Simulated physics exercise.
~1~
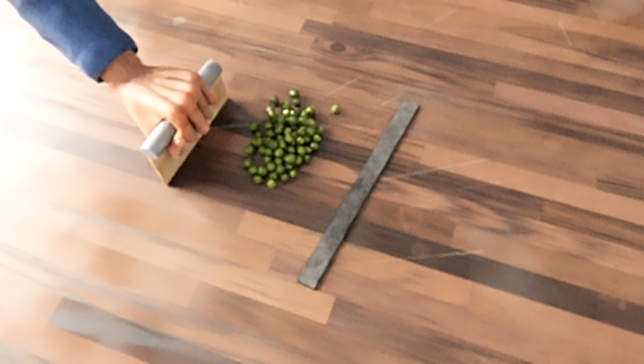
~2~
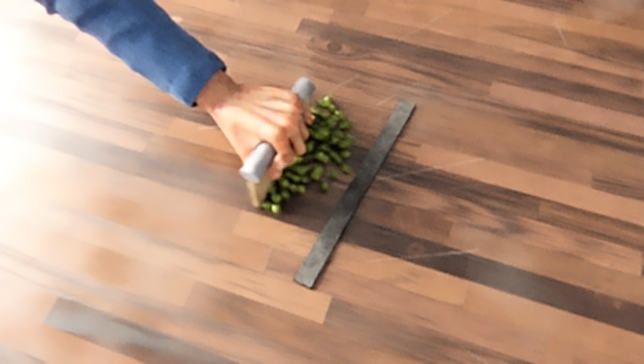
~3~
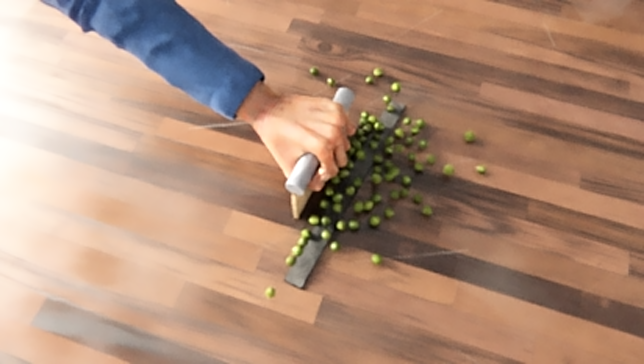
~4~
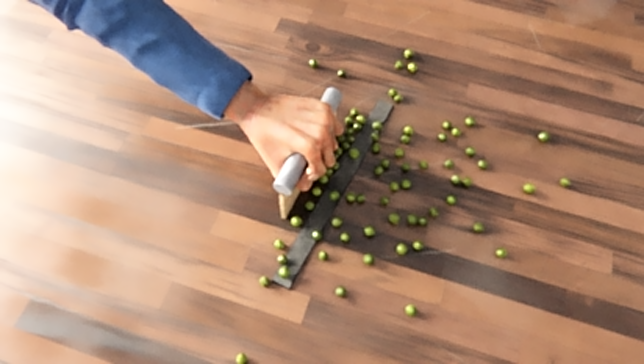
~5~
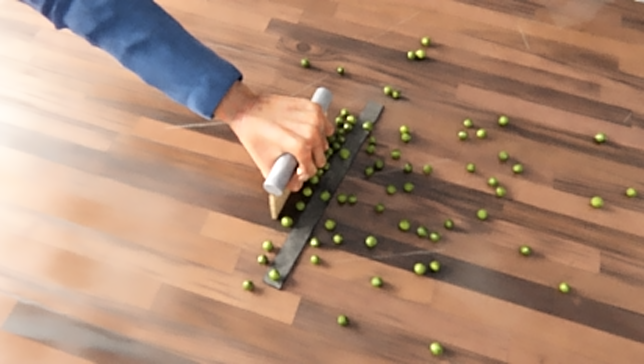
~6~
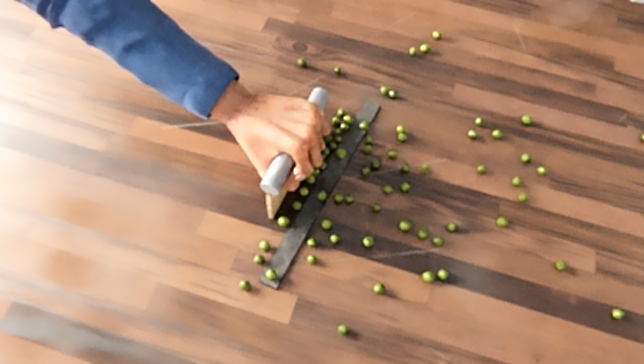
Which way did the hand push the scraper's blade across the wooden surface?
The blade moved to the right, toward the dark strip.
